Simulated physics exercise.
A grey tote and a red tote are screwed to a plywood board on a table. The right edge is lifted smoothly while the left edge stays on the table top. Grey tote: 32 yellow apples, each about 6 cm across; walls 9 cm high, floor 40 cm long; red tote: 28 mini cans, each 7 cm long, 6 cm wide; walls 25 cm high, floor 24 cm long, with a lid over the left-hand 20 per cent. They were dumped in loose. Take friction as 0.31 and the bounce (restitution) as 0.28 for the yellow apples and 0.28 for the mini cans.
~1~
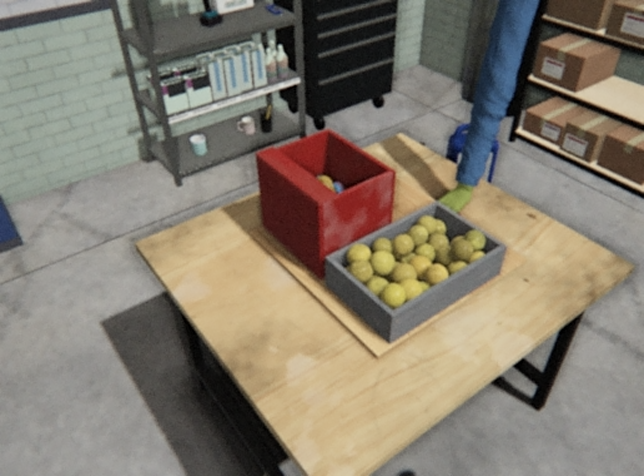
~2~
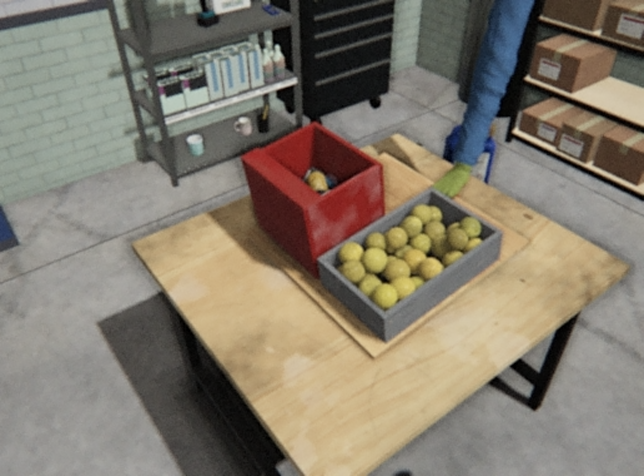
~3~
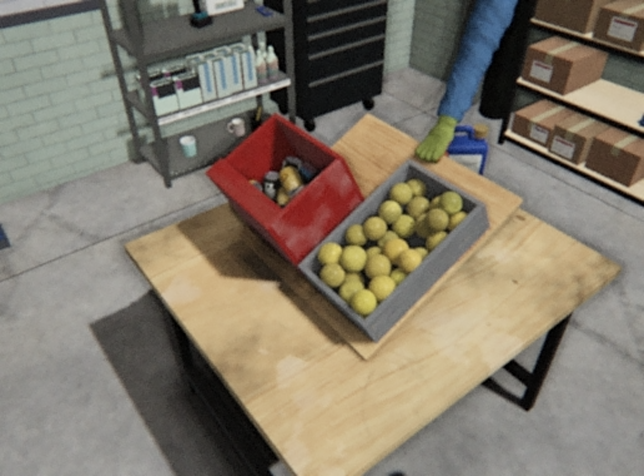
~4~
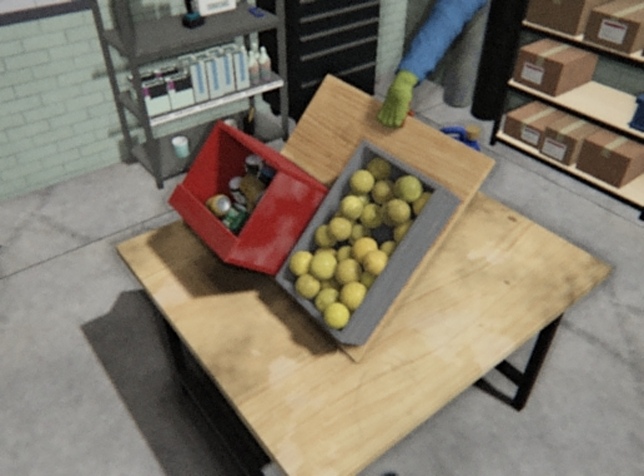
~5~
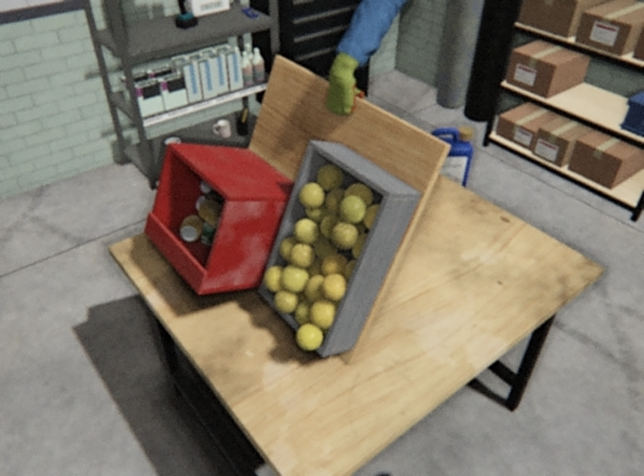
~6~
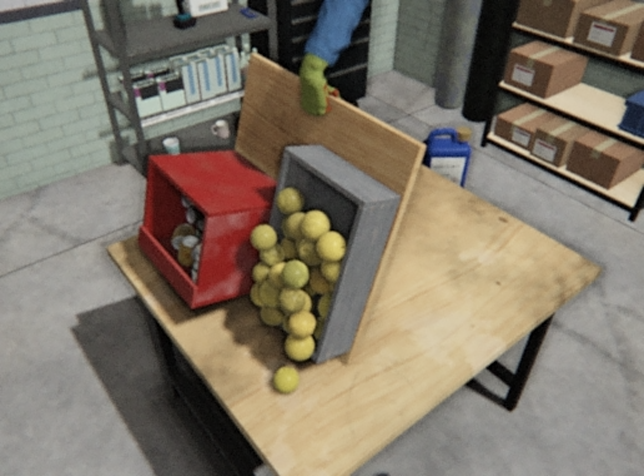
The clip shows a green-gloved hand raising one edge of a board on a table, steeply tilting a red tote of small cans and a grey tote of round yellow fruit, several of which tumble out while the cans remain inside.
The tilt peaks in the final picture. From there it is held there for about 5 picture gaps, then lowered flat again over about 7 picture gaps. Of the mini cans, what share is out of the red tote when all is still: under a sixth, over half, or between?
Under a sixth of the mini cans leave the red tote.
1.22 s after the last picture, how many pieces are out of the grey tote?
About: Grey tote 20.
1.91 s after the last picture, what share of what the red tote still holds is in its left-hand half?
Some 60 per cent.
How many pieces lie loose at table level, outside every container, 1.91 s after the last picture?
About 4.
Then, 0.30 s after the last picture, tilt 74°; grey tote 12 in, 20 out and red tote 28 in, 0 out.
Then, 0.69 s after the last picture, tilt 63°; grey tote 11 in, 21 out and red tote 28 in, 0 out.
Then, 1.22 s after the last picture, tilt 2°; grey tote 11 in, 21 out and red tote 28 in, 0 out.
When it is over (1.91 s after the last picture), grey tote 11 in, 21 out and red tote 28 in, 0 out. Asked share, 0 of 28, 0 per cent.
